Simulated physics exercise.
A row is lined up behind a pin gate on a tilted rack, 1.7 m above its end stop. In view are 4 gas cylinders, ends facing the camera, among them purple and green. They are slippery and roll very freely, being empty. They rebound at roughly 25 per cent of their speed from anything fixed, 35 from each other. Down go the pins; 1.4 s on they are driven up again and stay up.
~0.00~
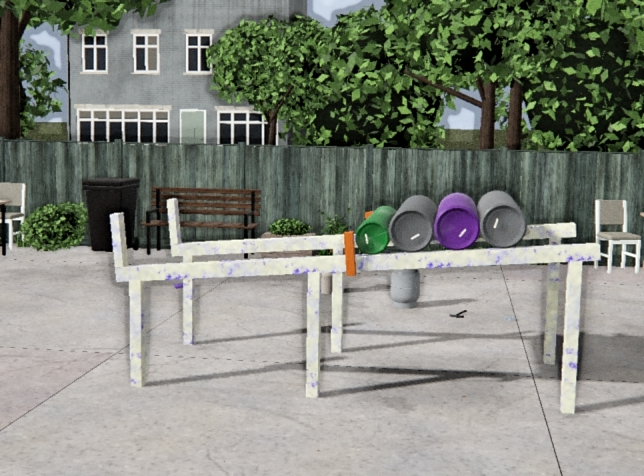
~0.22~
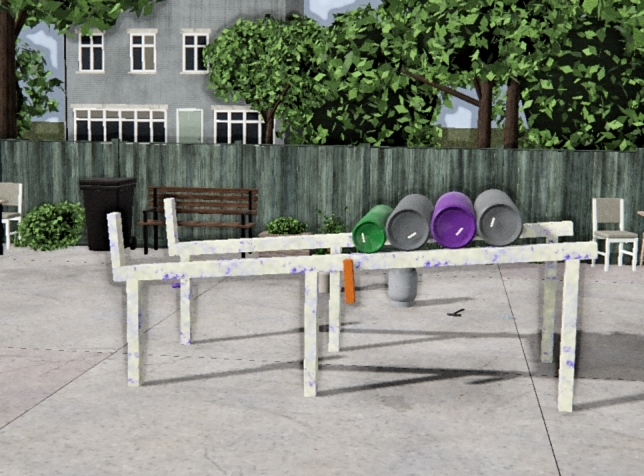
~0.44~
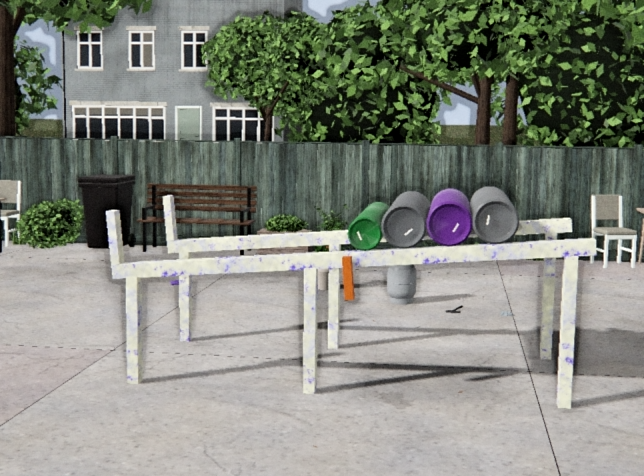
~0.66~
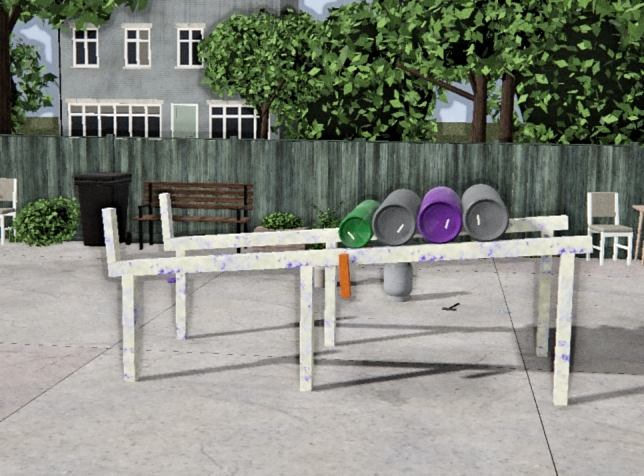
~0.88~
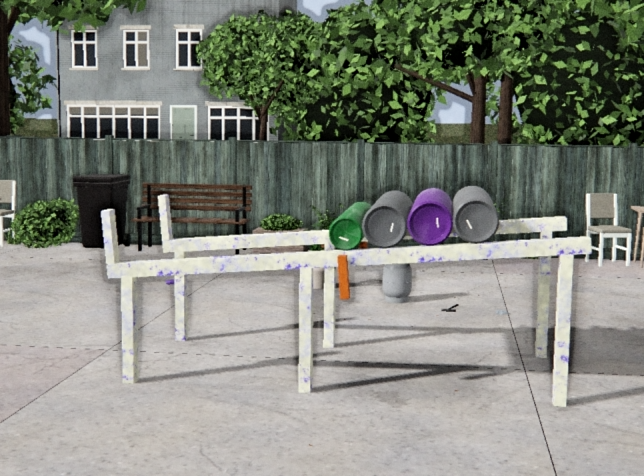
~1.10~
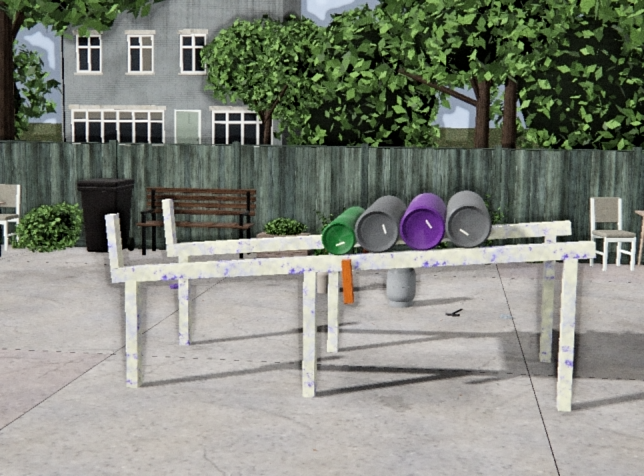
Four cylinders, ends facing the viewer, rest side by side on a pale, speckled, slightly tilted rack in a paved yard, seen from the front. Green is leftmost, then grey, purple and grey, with an orange pin before them and a fence, bench and house behind. The pin drops below the rail, and the row rolls slowly left together while the view shifts slightly.
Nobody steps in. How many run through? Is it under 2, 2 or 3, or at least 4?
It is 2 or 3; here the count comes to 2.
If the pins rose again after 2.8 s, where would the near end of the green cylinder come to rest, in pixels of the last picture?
Near (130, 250).
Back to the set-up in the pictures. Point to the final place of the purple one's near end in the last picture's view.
Near (372, 232).
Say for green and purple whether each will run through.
Green runs down the rack; purple is held back.
By 1.3 s, purple is on the rails, 45 cm above the pins, rolling left; green is on the rails, 15 cm below the pins, rolling left; 1 through so far.
By 1.4 s, purple is on the rails, 40 cm above the pins, rolling left; green is on the rails, 20 cm below the pins, rolling left; 1 through so far.
By 1.5 s, purple is on the rails, 35 cm above the pins, rolling left; green is on the rails, 25 cm below the pins, rolling left; 1 through so far.
By 1.7 s, purple is on the rails, 20 cm above the pins, rolling left; green is on the rails, 35 cm below the pins, rolling left; 2 through so far.
Finally (3.4 s), purple is on the rails, 20 cm above the pins; green is on the rails, 150 cm below the pins; 2 through so far.
